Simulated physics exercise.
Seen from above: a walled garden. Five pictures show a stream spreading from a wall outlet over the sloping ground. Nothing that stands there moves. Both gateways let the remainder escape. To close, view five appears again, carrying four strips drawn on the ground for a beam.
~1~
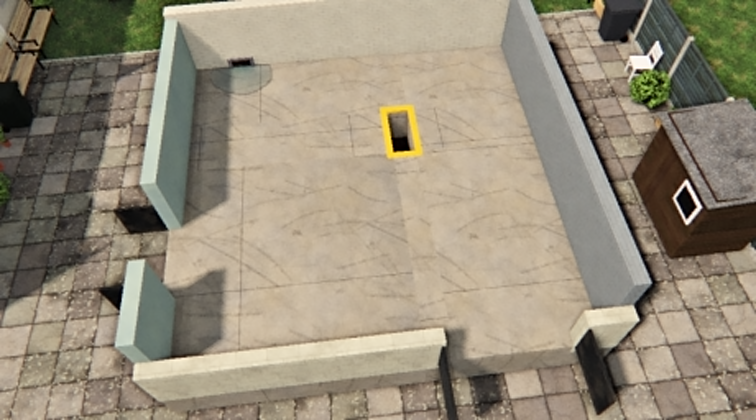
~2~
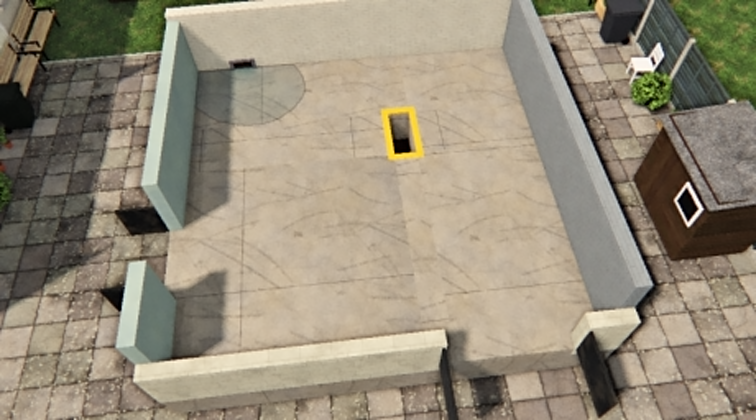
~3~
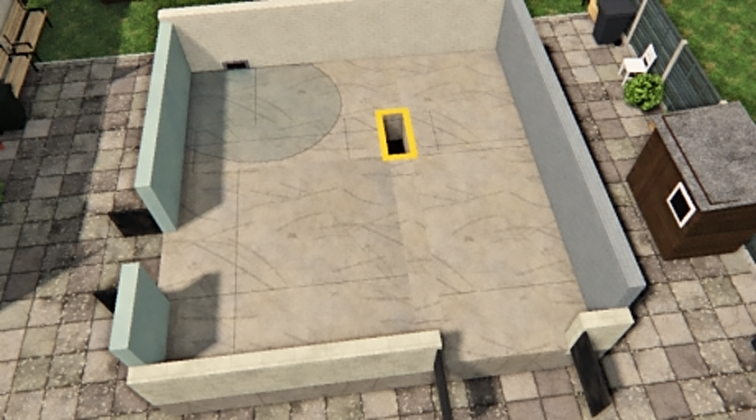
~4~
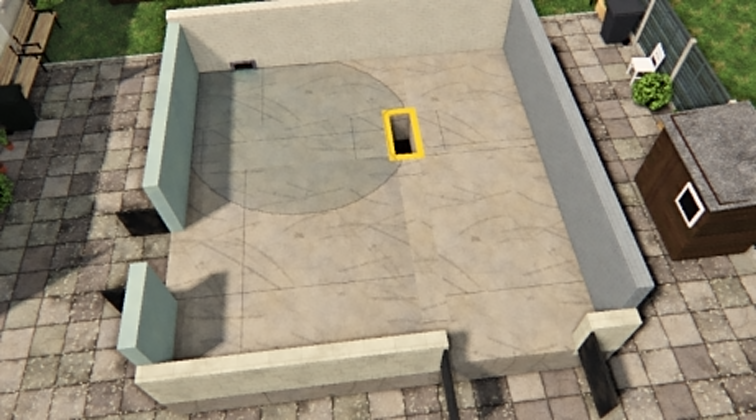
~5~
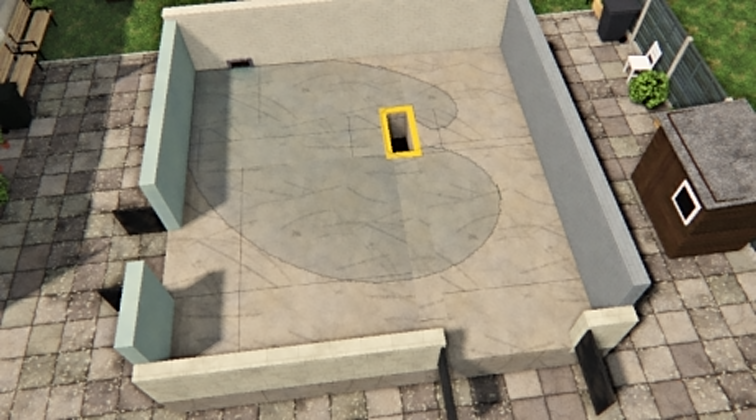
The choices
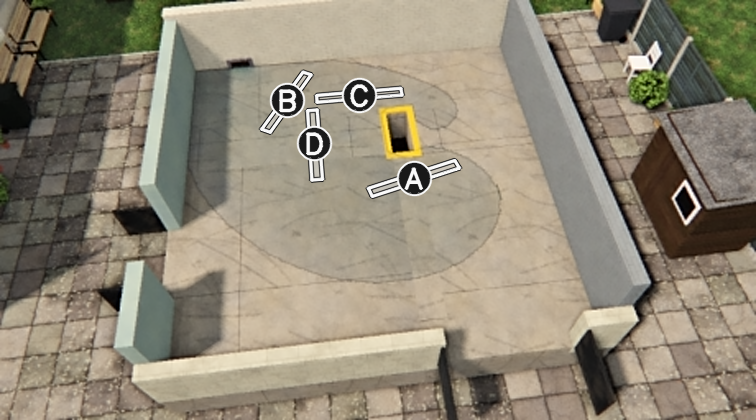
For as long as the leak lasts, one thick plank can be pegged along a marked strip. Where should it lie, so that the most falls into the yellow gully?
A works best here.
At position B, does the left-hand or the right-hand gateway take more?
The right one.
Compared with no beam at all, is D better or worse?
Position D is worse.
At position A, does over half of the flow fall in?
No, it does not.
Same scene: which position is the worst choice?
B.
On the marked copy, A from (370, 192) to (457, 164); B from (265, 130) to (307, 73); C from (316, 98) to (401, 91); D from (317, 179) to (312, 110).
For position A, about 31 % of the stream runs into the yellow gully, about 67 % out by the gates.
For position B, about 7 % of the stream runs into the yellow gully, about 91 % out by the gates.
For position C, about 19 % of the stream runs into the yellow gully, about 80 % out by the gates.
For position D, about 15 % of the stream runs into the yellow gully, about 83 % out by the gates.
